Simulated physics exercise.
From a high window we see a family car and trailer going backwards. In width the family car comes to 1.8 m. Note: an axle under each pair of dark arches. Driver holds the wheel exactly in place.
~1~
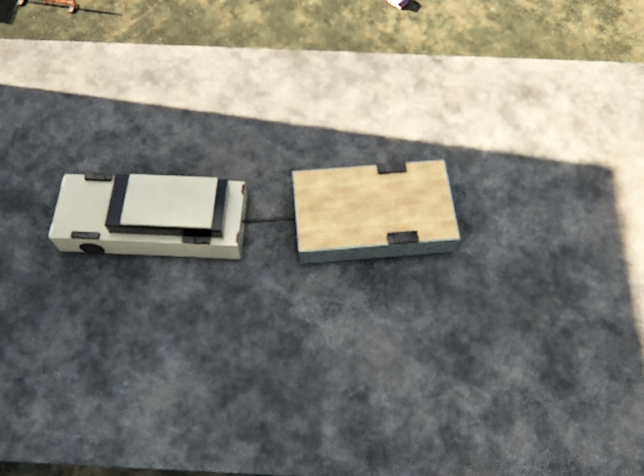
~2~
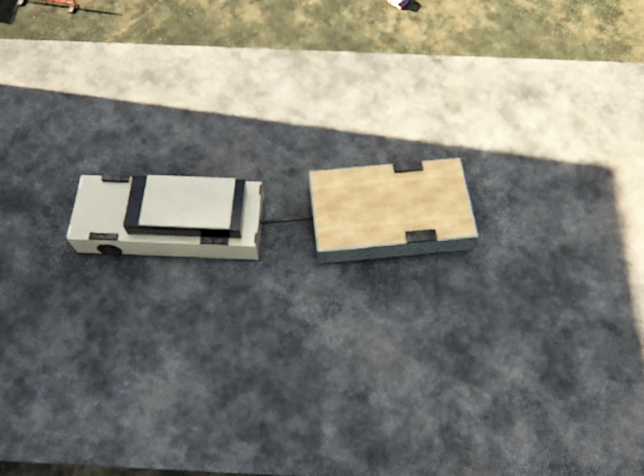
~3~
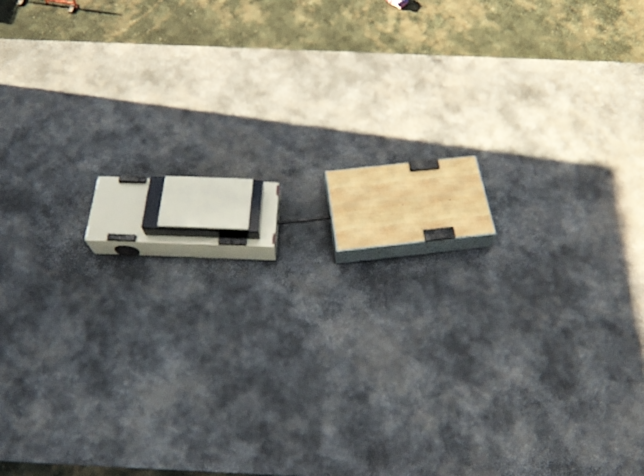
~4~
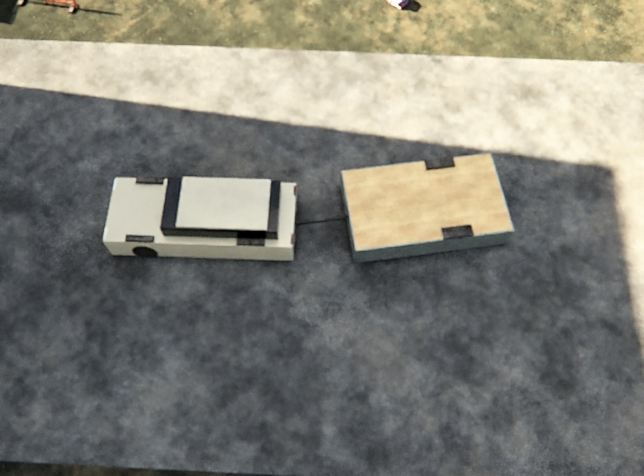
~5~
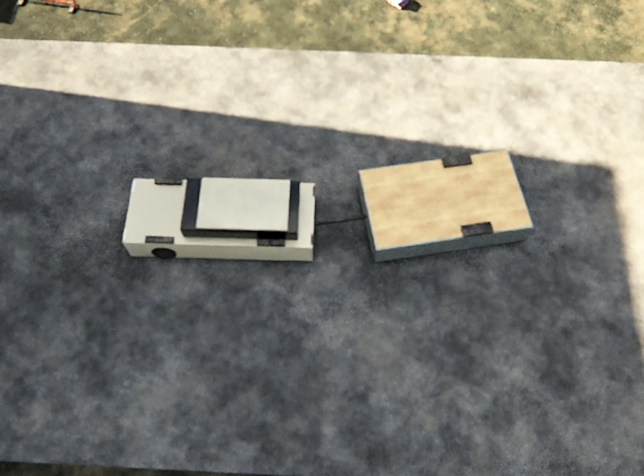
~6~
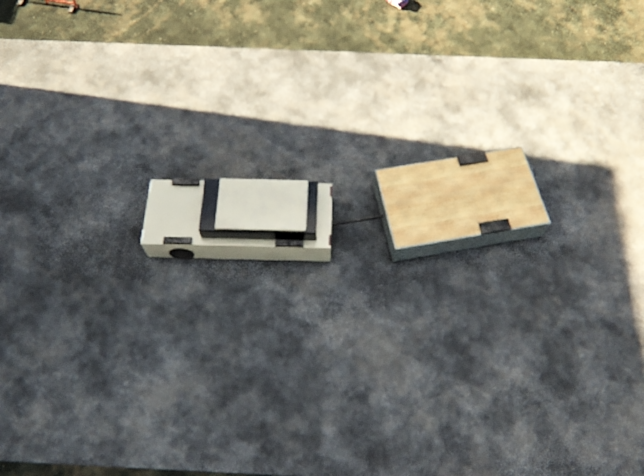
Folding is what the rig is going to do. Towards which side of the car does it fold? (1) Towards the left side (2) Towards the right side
The answer is 2.
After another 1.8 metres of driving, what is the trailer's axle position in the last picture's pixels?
(548, 178).
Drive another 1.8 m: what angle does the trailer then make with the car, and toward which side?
Fold: Approx. 20 deg, right side.
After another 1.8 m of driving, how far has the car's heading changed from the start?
The heading has changed by about 2° since the first picture.
With 1.8 m more driven, the tail is 18° to the car's right, the car has turned 2° and the trailer's axle is at (548, 178) of the last picture.
With 3.6 m more driven, the tail is 26° to the car's right, the car has turned 3° and the trailer's axle is at (606, 157) of the last picture.
With 5.4 m more driven, the tail is 40° to the car's right, the car has turned 4° and the trailer's axle is out of the picture.
With 7.3 m more driven, the tail is 60° to the car's right, the car has turned 5° and the trailer's axle is out of the picture; it has jack-knifed.
